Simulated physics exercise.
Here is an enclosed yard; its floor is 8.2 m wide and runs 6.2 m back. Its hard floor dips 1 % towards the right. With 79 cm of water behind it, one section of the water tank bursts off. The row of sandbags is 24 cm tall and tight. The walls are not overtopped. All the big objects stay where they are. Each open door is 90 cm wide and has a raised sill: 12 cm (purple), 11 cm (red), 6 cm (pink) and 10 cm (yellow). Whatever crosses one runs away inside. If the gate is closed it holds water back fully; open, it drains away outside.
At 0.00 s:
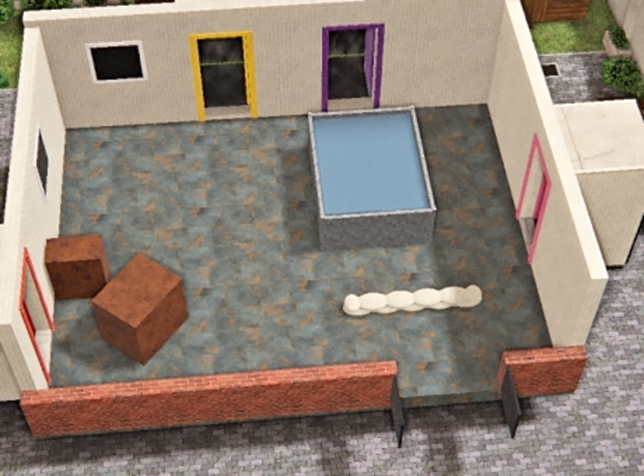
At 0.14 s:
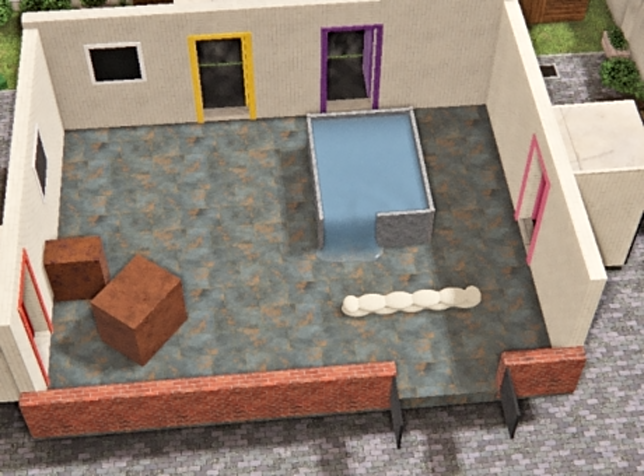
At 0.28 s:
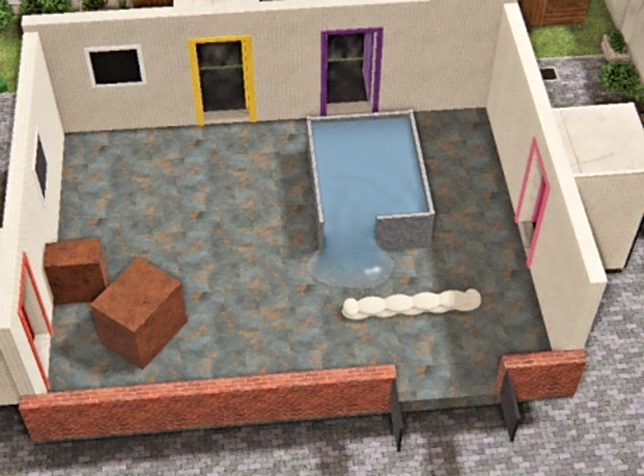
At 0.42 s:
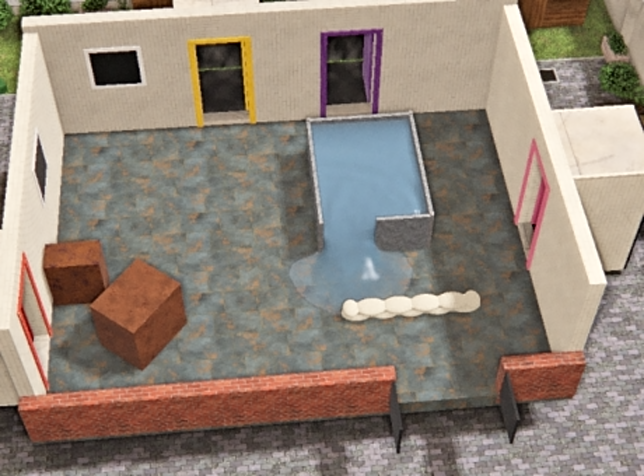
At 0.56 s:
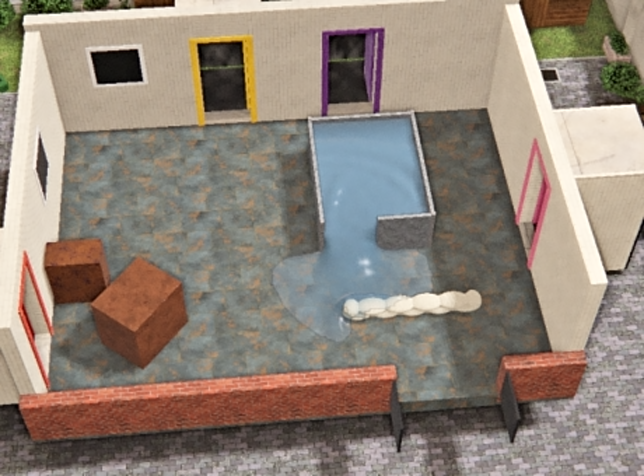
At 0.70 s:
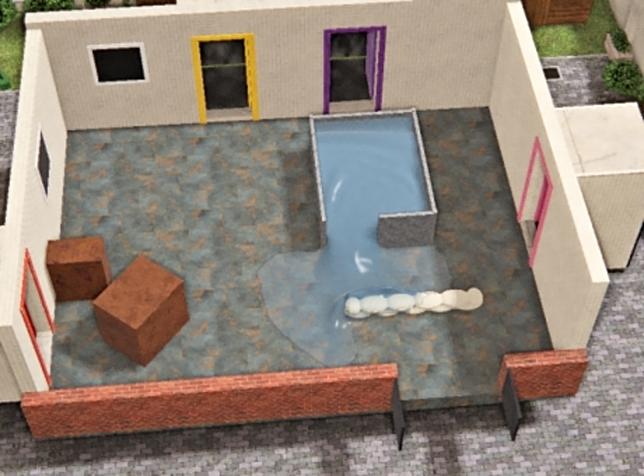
Water pours through a gap in the tank's front and spreads around the white sandbags.
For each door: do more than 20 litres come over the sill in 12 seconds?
The water let in: At the purple door it keeps below the limit; at the red door it exceeds the limit; at the pink door it goes over the limit; at the yellow door it does not reach the limit.
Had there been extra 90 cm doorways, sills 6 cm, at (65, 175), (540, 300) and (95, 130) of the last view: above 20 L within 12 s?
In turn: Under, past it, not over.
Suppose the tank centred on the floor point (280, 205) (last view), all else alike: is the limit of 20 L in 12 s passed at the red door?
Against that limit: Red past it.
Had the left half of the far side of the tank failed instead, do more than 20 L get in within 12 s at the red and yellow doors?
Against that limit: Red under, yellow below.
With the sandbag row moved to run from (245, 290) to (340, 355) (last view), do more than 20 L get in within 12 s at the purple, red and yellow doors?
Against that limit: Purple under, red below, yellow under.
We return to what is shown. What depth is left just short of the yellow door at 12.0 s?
Some 7.5 cm.
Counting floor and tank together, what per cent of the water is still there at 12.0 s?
Some 84 per cent remains.
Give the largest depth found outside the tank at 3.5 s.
Up to some 34 cm.
After 1.4 s water covers 25 % of the floor and is deepest (42 cm) near (374, 297); purple door not reached, red door not reached, pink door not reached, yellow door not reached.
After 2.2 s water covers 40 % of the floor and is deepest (42 cm) near (364, 297); purple door not reached, red door not reached, pink door 14 cm at the sill, 9 L in, yellow door not reached.
After 3.5 s water covers 45 % of the floor and is deepest (34 cm) near (60, 412); purple door not reached, red door 20 cm at the sill, 18 L in, pink door 14 cm at the sill, 58 L in, yellow door not reached.
After 7.0 s water covers 80 % of the floor and is deepest (18 cm) near (120, 314); purple door 2 cm at the sill, 0 L in, red door 16 cm at the sill, 83 L in, pink door 12 cm at the sill, 161 L in, yellow door not reached.
After 12.0 s water covers 90 % of the floor and is deepest (13 cm) near (420, 112); purple door 10 cm at the sill, 0 L in, red door 7 cm at the sill, 96 L in, pink door 8 cm at the sill, 210 L in, yellow door 7 cm at the sill, 0 L in.
